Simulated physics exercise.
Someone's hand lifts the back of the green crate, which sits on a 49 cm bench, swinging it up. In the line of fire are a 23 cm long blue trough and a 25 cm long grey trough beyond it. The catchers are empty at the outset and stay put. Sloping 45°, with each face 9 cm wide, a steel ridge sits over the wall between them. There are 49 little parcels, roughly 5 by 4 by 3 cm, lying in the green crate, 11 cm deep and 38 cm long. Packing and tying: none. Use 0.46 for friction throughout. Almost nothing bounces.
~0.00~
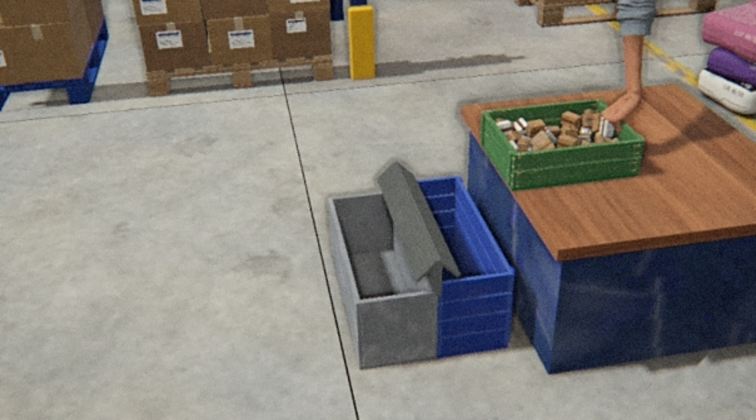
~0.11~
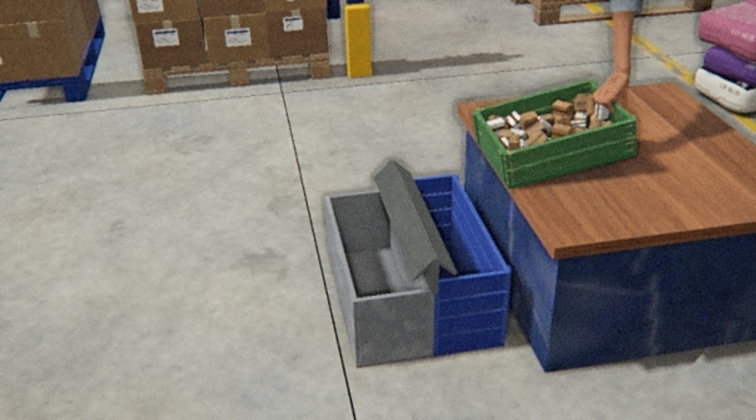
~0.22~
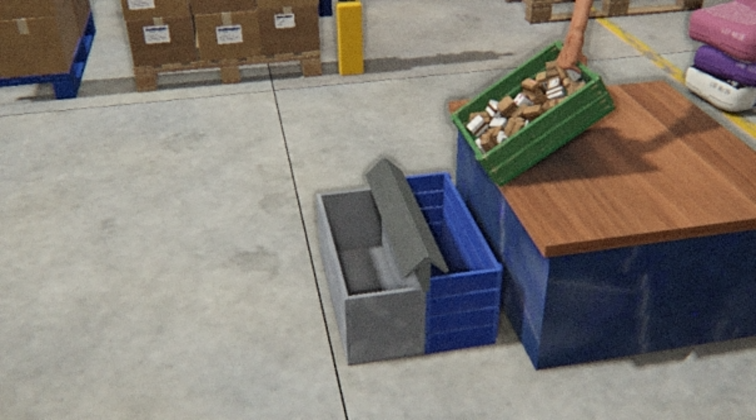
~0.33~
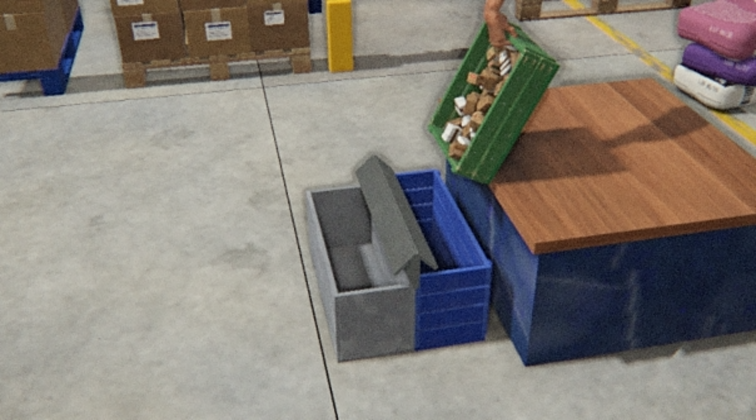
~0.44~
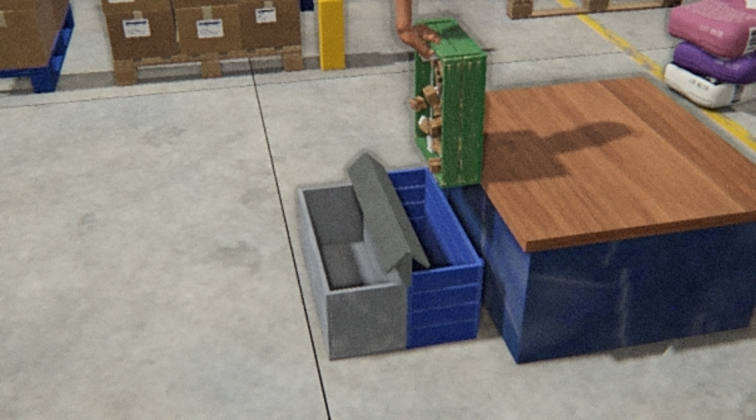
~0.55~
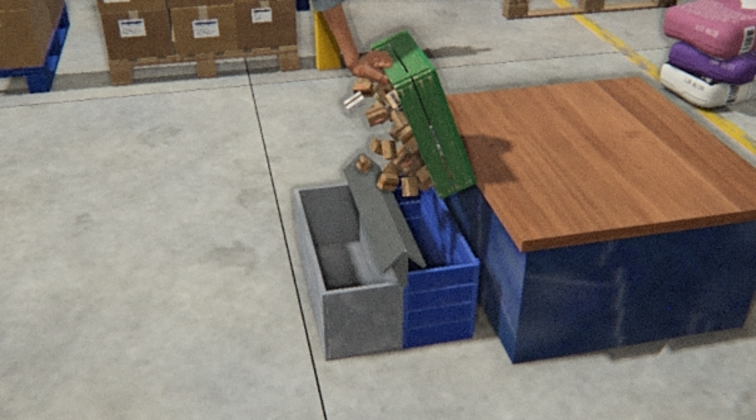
In a warehouse, a hand tilting a green crate leftward off a wooden-topped bench, small brown parcels tumbling out above two troughs.
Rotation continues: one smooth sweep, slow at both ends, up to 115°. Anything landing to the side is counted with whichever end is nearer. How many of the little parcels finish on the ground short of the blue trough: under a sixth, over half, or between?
When nothing more moves, less than one sixth of them rest on the ground short of the blue trough.
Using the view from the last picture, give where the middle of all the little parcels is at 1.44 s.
Roughly at pixel (366, 282).
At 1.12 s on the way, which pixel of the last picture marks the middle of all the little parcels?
Somewhere around pixel (367, 283) in the last view.
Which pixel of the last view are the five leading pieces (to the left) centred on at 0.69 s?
Around pixel (289, 206).
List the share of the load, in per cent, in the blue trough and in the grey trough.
Shares, in order: About 45 percent and 35 percent.
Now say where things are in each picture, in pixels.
In the first frame (we follow the rim corner now nearest the camera), green crate at (518, 154); grey trough at (360, 301); tilt 0°; nothing out yet.
In the second frame, green crate at (508, 153); tilt 10°.
In the third frame, green crate at (484, 156); tilt 33°.
In the fourth frame, green crate at (457, 168); tilt 63°.
In the fifth frame, green crate at (442, 184); tilt 92°; 1 out, the lowest parcel at (418, 104).
In the sixth frame, green crate at (438, 195); grey trough at (326, 293); tilt 111°; 16 out.
After 0.69 s, tilt 115°; 11 still in the green crate, 3 in the blue trough, 5 in the grey trough and 30 in the air.
After 0.87 s, tilt 115°; 5 still in the green crate, 10 in the blue trough, 17 in the grey trough, 9 on the ground beyond the grey trough and 8 in the air.
After 1.12 s, tilt 115°; 1 still in the green crate, 19 in the blue trough, 18 in the grey trough, 9 on the ground beyond the grey trough and 2 in the air.
When it is over (at 1.44 s), 22 in the blue trough, 18 in the grey trough and 9 on the ground beyond the grey trough. Asked share, 0 of 49, 0 per cent.
